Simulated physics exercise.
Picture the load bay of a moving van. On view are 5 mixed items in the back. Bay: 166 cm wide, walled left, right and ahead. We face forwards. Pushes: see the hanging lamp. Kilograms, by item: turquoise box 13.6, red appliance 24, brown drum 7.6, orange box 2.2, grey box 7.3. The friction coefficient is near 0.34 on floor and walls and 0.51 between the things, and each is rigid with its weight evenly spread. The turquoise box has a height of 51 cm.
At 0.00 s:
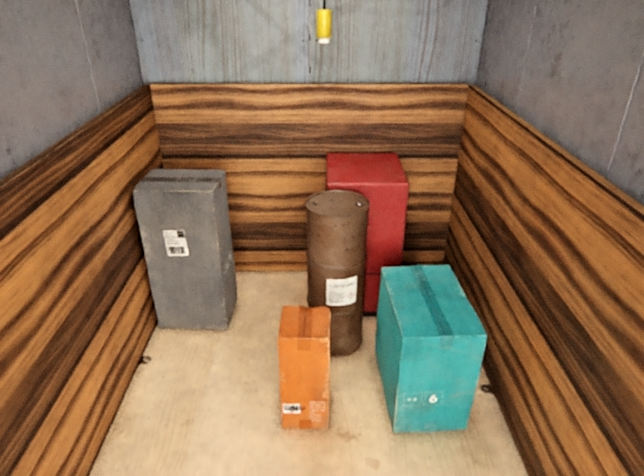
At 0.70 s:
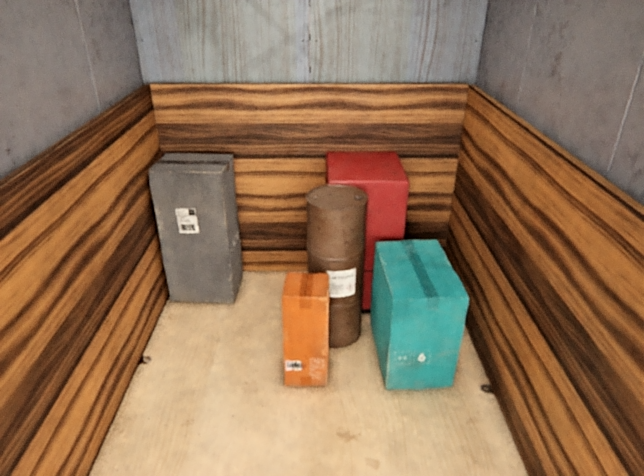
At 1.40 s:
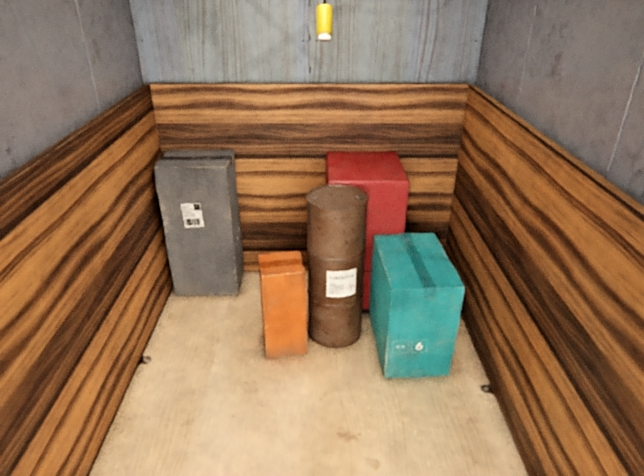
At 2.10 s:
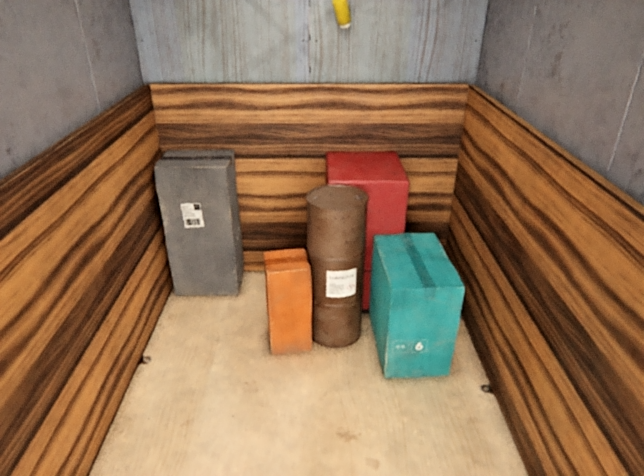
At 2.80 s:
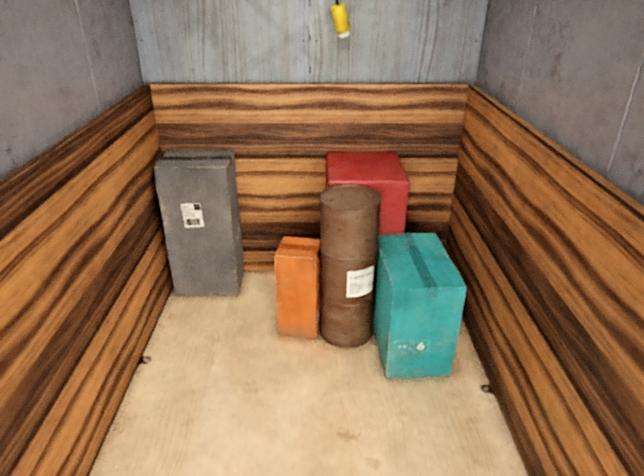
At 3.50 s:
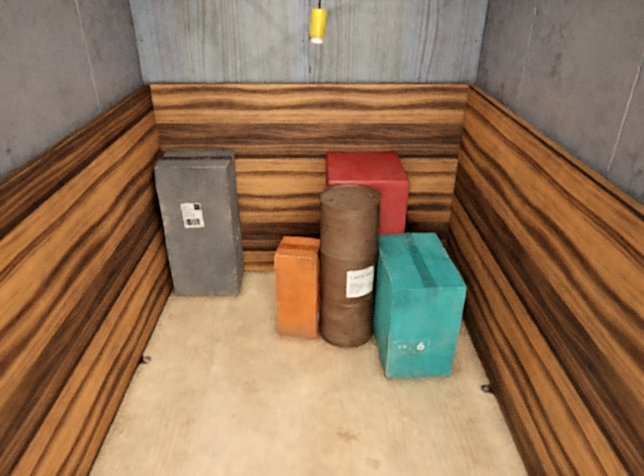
In the van's load bay, boxes slide forwards, then the brown drum shifts right.
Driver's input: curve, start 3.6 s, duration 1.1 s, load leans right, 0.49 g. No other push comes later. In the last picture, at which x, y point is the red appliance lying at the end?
I would say near (425, 232).
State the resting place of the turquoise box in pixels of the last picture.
Roughly pixel (449, 303).
By 4.10 s, load feels 0.49 g right; red appliance 7 cm from its spot near (373, 232); orange box 58 cm from its spot; turquoise box 31 cm from its spot.
By 4.30 s, load feels 0.49 g right; red appliance 18 cm from its spot near (394, 232); orange box 59 cm from its spot; turquoise box 35 cm from its spot.
By 4.50 s, load feels 0.39 g right; red appliance 32 cm from its spot near (419, 232); grey box 46 cm from its spot; orange box 60 cm from its spot.
When it is over (5.3 s), not toppled but over 15 cm from the start, turquoise box, red appliance, brown drum, orange box and grey box. In the last view, red appliance near (425, 232).
